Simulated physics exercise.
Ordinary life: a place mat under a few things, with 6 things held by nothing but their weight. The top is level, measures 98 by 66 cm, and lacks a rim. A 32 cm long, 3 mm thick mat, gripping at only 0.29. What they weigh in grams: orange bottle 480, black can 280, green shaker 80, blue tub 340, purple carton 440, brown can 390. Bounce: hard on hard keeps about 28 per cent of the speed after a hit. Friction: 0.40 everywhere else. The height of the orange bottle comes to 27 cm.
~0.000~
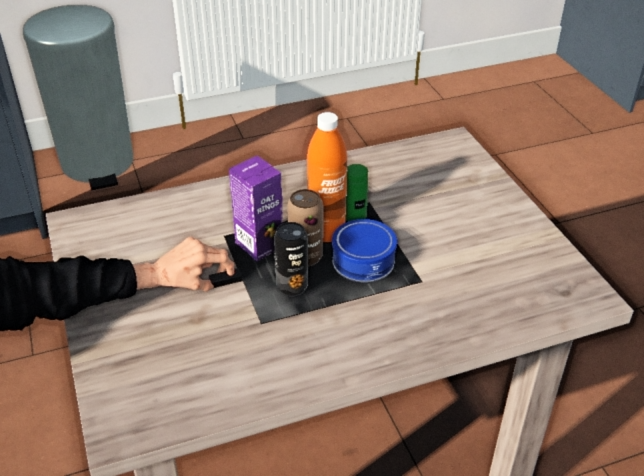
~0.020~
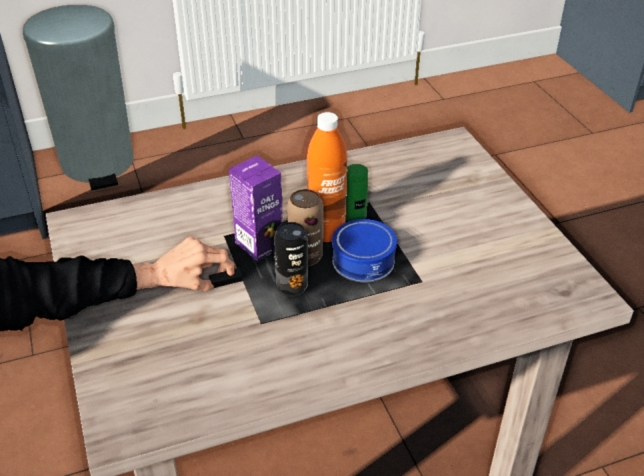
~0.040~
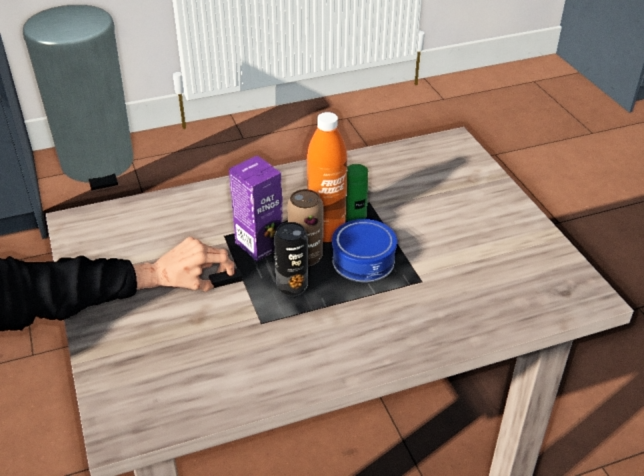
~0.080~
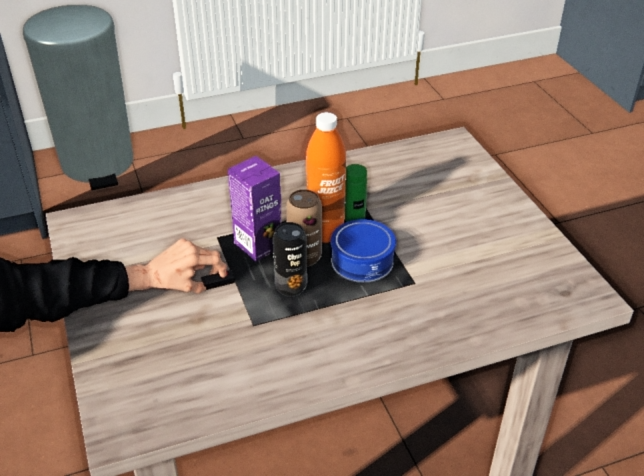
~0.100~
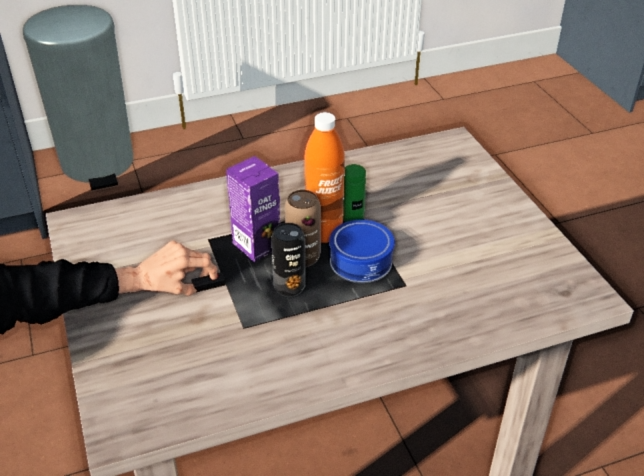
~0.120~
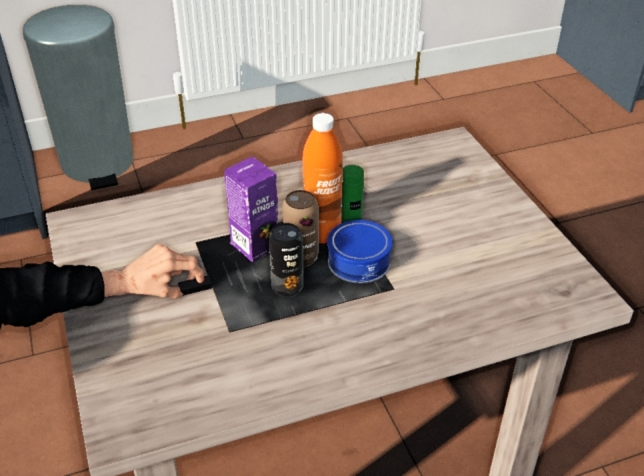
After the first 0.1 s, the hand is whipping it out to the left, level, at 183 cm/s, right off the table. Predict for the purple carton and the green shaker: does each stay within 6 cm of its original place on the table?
Result: The purple carton is out of position, the green shaker remains in position.
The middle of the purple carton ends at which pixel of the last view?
It ends near (126, 279).
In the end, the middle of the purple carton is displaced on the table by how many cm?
About 28 cm.
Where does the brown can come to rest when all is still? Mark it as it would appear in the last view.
You'll see it about at (214, 270) in the last picture.
Around 0.22 s, mat out by 24 cm; green shaker at 5° to upright near (344, 197); purple carton shifted 5 cm near (234, 214); brown can at 8° to upright.
Around 0.42 s, mat out by 60 cm; purple carton at 15° to upright near (183, 227); green shaker shifted 2 cm near (348, 196); brown can at 28° to upright.
Around 0.62 s, mat out by 92 cm; purple carton at 64° to upright near (146, 256); green shaker shifted 2 cm near (346, 197); black can on its side.
Around 0.92 s, mat out by 92 cm; purple carton on its side near (126, 279); green shaker shifted 2 cm near (347, 197); black can on its side.
Finally (2.7 s), on their side or leaning hard on the table, black can, purple carton and brown can; not toppled but over 6 cm from the start, blue tub; the other 2 still in place (within 6 cm). Final places as that camera would see them, purple carton near (126, 279), green shaker near (347, 197).
